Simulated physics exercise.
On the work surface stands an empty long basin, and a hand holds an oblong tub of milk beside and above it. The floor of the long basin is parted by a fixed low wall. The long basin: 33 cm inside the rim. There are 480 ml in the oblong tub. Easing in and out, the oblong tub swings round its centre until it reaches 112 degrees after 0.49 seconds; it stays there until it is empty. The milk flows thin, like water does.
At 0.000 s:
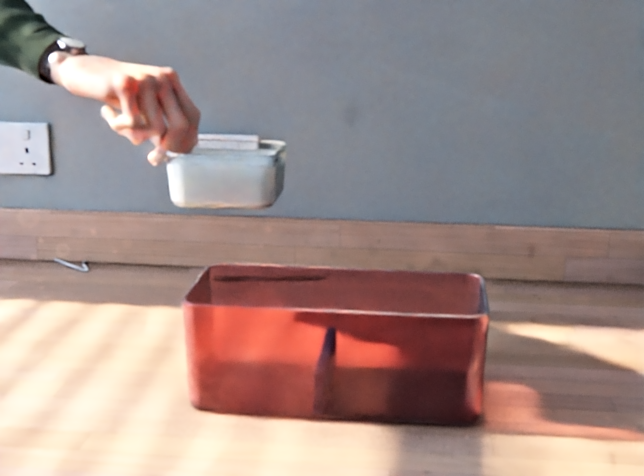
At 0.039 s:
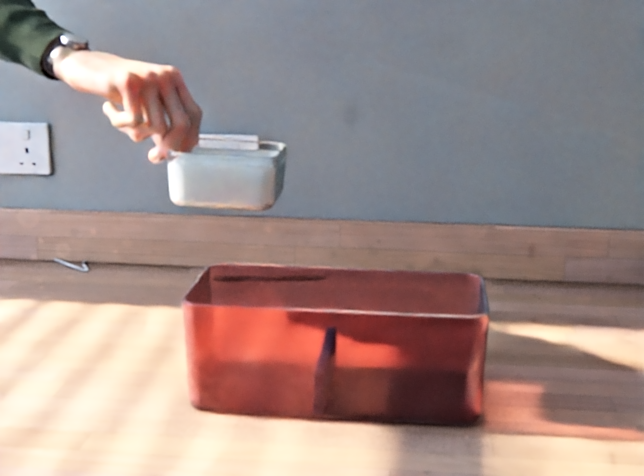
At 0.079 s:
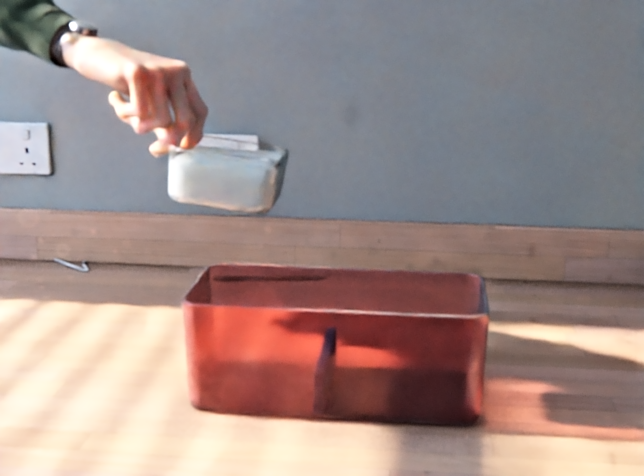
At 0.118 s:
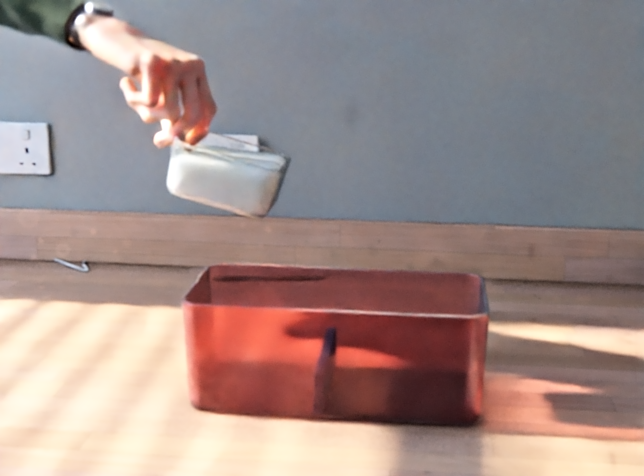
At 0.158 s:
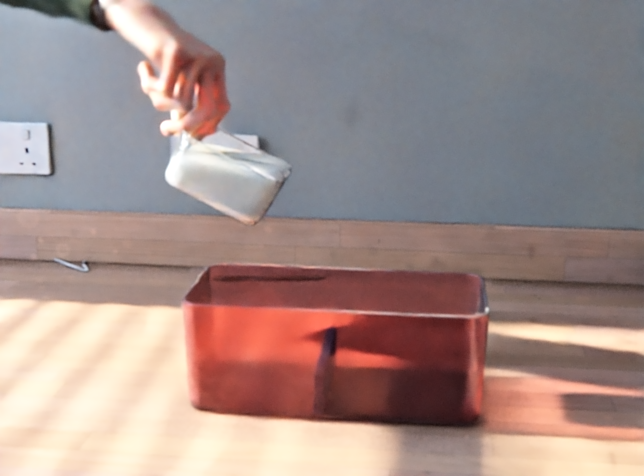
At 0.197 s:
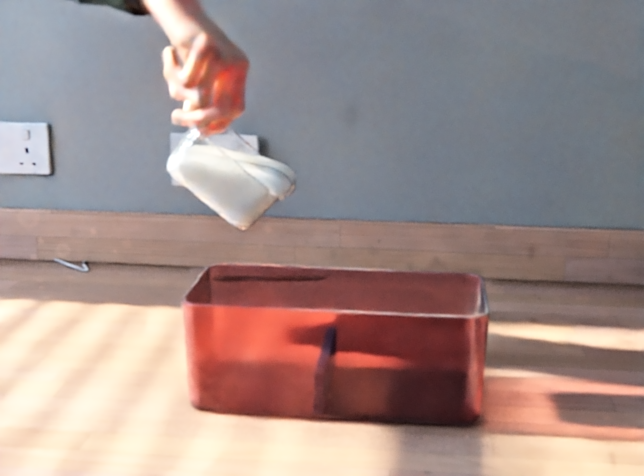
A hand tilts a small pale tub steadily to the right above a long red basin.
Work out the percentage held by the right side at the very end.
I would put it at 49 per cent.
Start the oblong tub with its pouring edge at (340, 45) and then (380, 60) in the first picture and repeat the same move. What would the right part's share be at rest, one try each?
The first try gives 80 percent and the second 80 percent.
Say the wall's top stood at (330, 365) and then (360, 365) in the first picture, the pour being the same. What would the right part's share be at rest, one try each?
50 per cent first, 15 per cent second.
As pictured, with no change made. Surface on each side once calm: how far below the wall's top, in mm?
The left side gives some 38 mm, the right side some 40 mm.
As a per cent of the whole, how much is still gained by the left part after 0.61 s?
Near 3 percent, more or less.
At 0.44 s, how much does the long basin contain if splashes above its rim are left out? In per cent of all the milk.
I reckon close to 58 percent of it.
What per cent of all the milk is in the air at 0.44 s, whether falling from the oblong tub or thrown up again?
Close to 34 in a hundred.
By 0.44 s the tilt is 109° and 8 per cent is still to pour, 22 is left of the wall and 35 right of it.
By 0.61 s the tilt is 112° and 0 per cent is still to pour, 46 is left of the wall and 50 right of it.
By 0.79 s the tilt is 112° and 0 per cent is still to pour, 49 is left of the wall and 48 right of it.
By 0.99 s the tilt is 112° and 0 per cent is still to pour, 49 is left of the wall and 49 right of it.
At rest 49 per cent lies left of the wall, 49 right of it and 2 outside.
